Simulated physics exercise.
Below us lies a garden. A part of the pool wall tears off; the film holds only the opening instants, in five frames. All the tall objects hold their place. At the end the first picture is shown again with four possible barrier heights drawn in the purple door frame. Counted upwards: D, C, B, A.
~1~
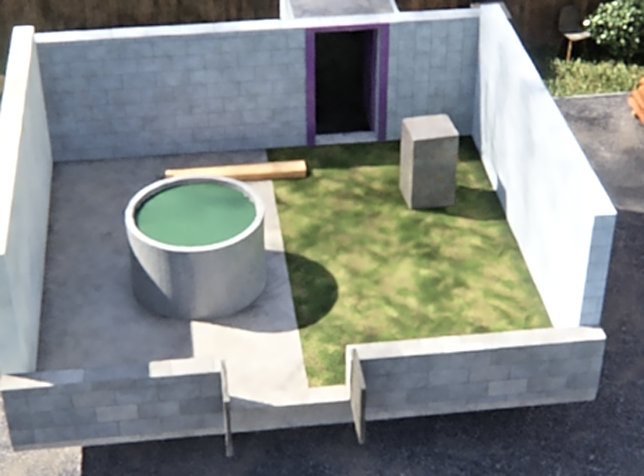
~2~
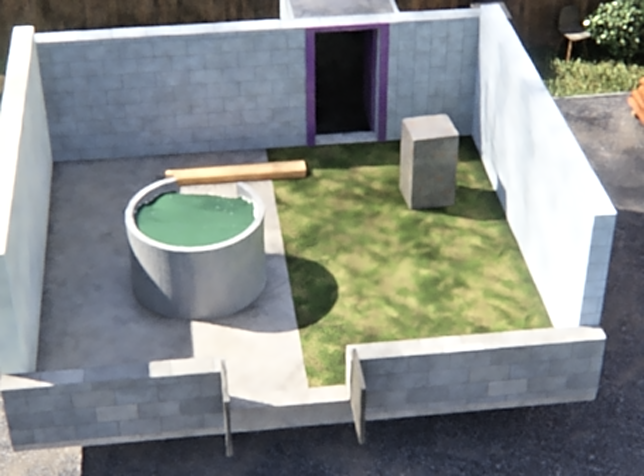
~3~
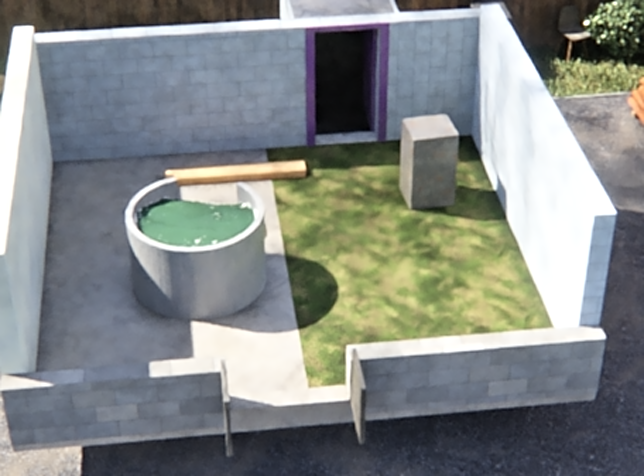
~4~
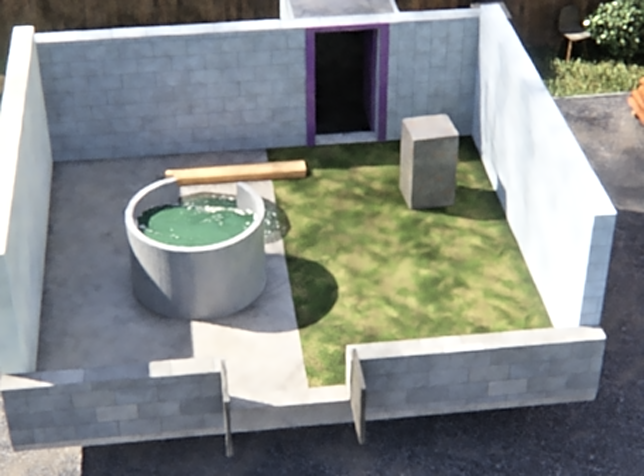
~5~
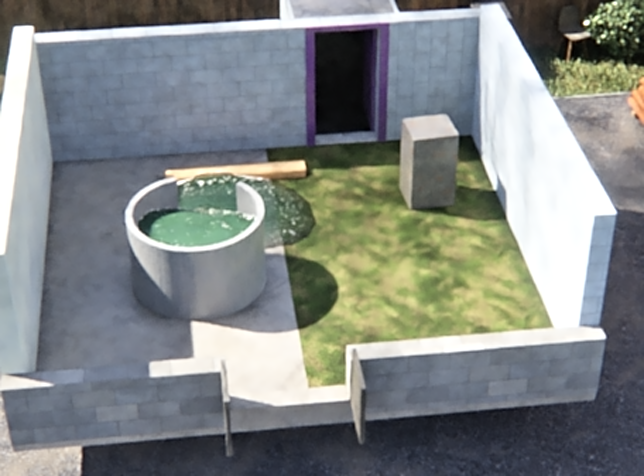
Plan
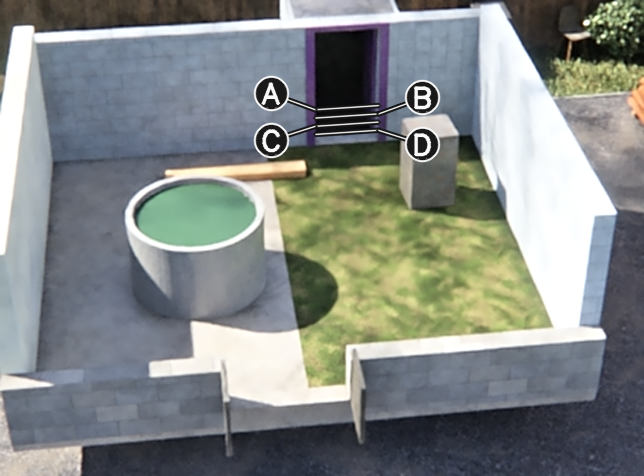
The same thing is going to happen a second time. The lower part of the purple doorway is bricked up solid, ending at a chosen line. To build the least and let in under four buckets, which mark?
Take D.
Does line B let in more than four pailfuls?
No.
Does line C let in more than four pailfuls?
No, that is safe.
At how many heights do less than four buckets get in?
All of the four.
On the marked copy, A at (347, 107); B at (347, 115); C at (347, 124); D at (346, 132); from the bottom up D, C, B, A.
With A, nothing gets over.
With B, nothing gets over.
With C, nothing gets over.
With D, a splash gets over, under a bucket.
